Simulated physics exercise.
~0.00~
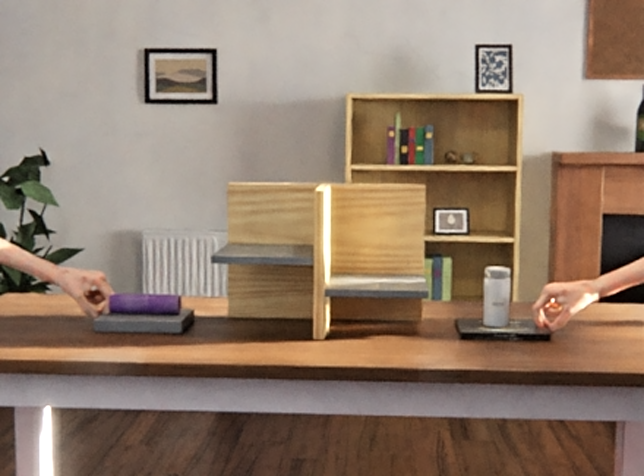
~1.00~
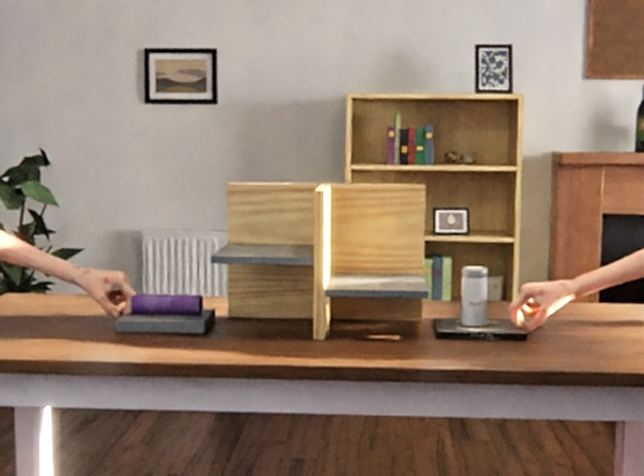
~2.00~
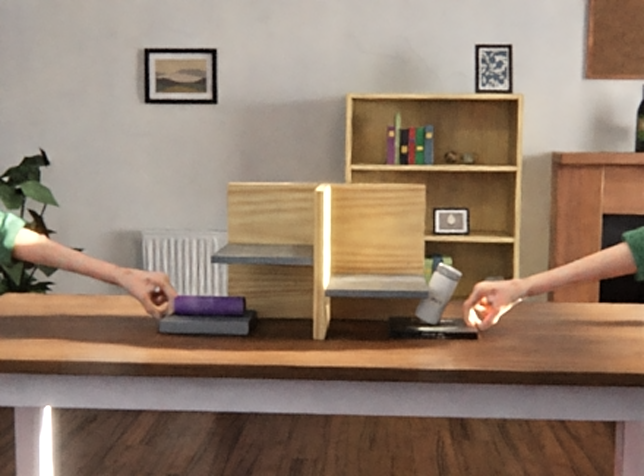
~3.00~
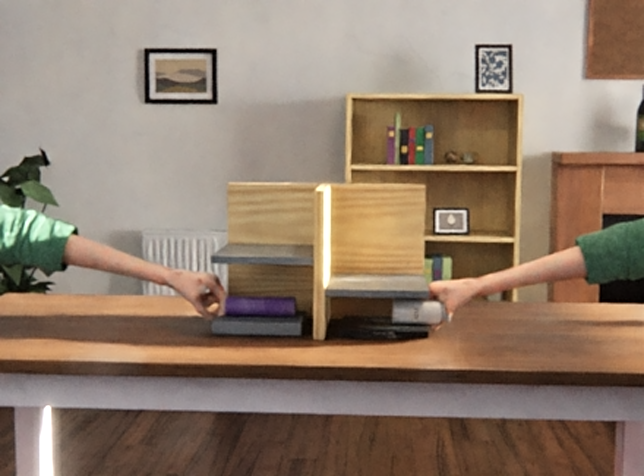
The clip opens on a wooden table where a divided wooden stand holds two low gray shelves, the left one higher than the right. On the left, a hand holds a gray tray with a purple candle lying on its side, while on the right another hand holds a flat black packet carrying an upright white shaker. Both hands slowly push their loads inward. As the packet reaches the right shelf, the shaker meets its edge and tilts back toward the hand. Finally, the candle sits beneath the left shelf, still on its tray, while the shaker lies toppled on its side.
